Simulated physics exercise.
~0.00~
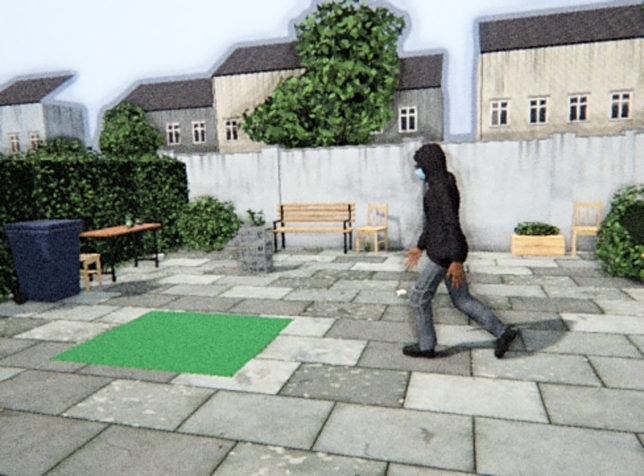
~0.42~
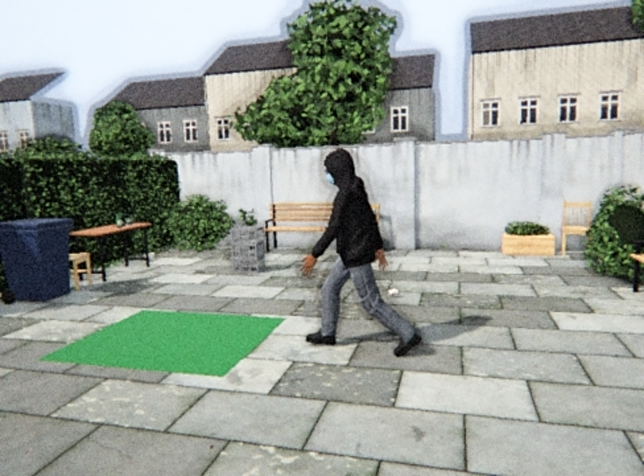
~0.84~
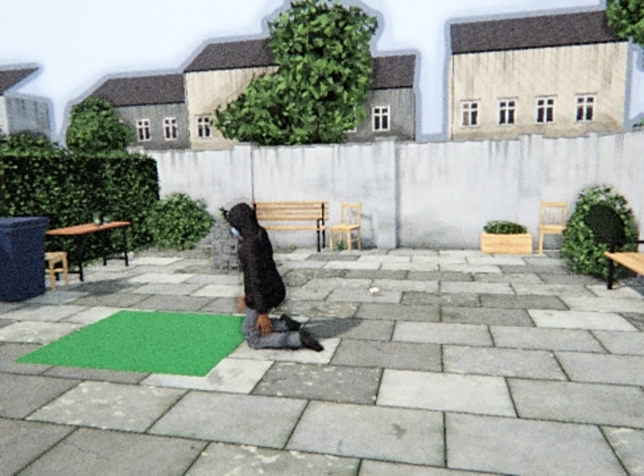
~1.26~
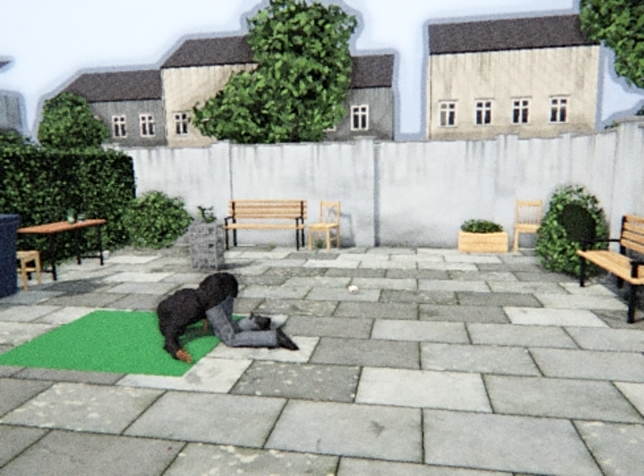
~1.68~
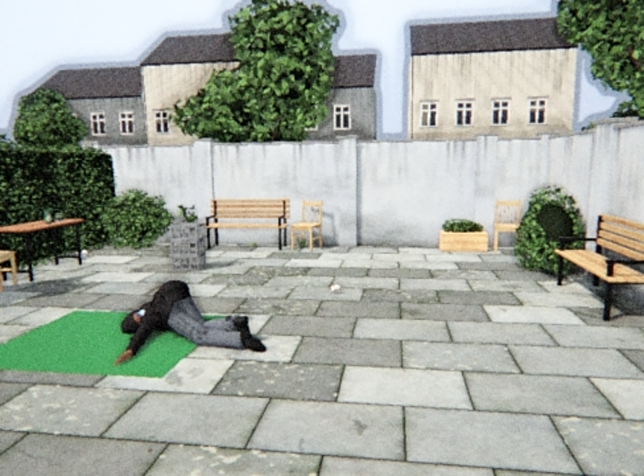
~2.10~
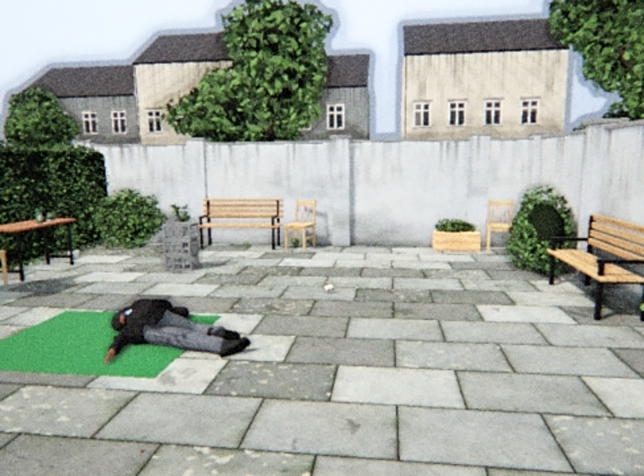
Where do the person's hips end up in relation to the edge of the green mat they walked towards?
The hips end up past the edge the person came to first, over the green mat.
Person in a dark hooded jacket walking left across a paved yard, dropping to the knees and slumping down onto a green mat.
